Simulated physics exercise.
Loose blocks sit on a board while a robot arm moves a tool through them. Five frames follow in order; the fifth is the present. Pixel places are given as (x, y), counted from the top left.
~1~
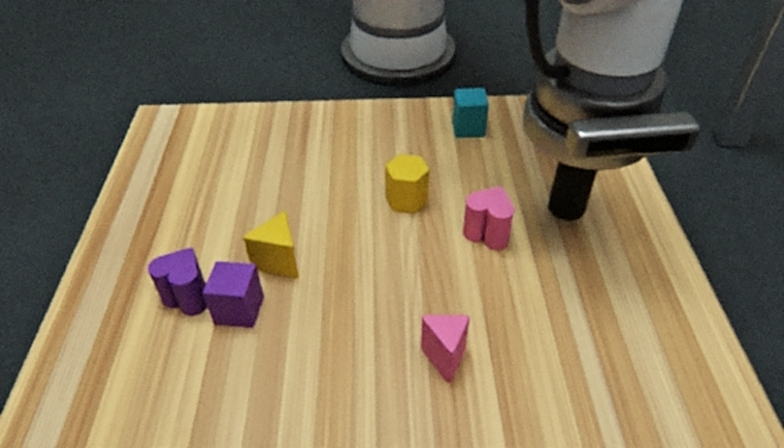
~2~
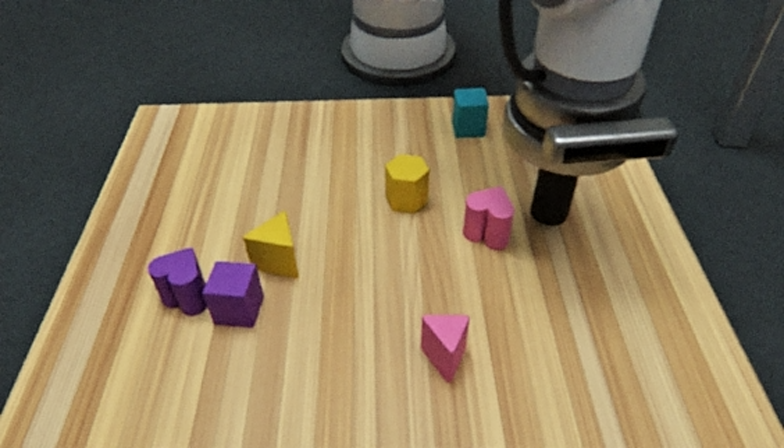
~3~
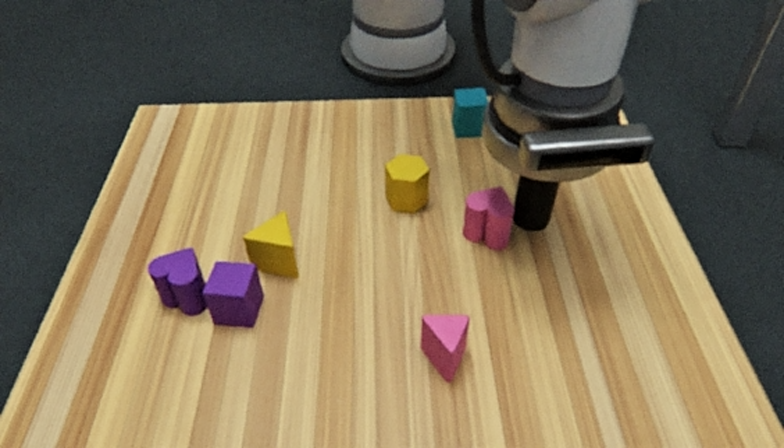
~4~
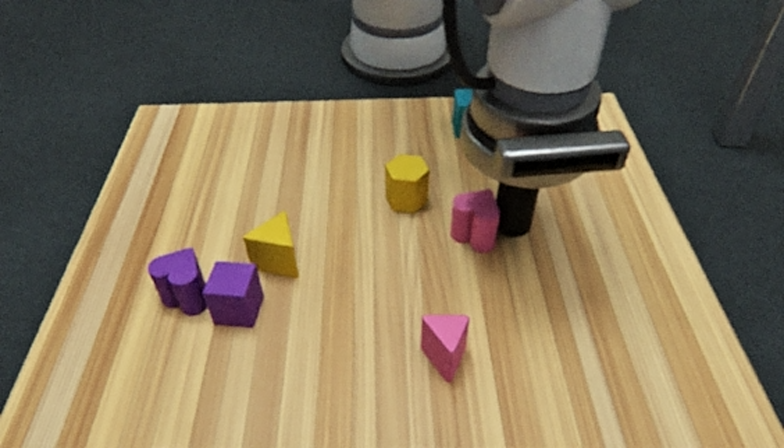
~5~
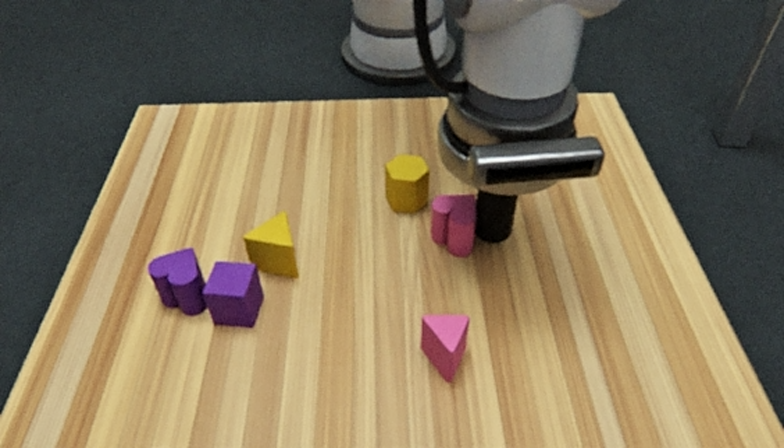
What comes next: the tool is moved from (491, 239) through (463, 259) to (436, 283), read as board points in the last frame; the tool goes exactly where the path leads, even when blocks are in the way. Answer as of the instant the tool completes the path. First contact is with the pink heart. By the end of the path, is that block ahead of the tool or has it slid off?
The pink heart slips off.
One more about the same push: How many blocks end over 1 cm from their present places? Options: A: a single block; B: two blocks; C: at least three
My answer is option A.
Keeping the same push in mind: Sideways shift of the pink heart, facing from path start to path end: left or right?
That block drifts right.
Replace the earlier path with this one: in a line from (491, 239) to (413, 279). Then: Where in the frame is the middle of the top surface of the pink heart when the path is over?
Its top middle: (413, 212).
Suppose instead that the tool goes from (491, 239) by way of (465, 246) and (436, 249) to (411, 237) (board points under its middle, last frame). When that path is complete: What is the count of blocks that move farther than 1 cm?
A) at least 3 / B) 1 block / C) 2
B (1 block)
On the path given first. Halfway along, tool (464, 251); pink heart (433, 212), turned 30° clockwise.
At the end, tool (437, 275); pink triangular piece still; pink heart (431, 212), turned 35° clockwise.
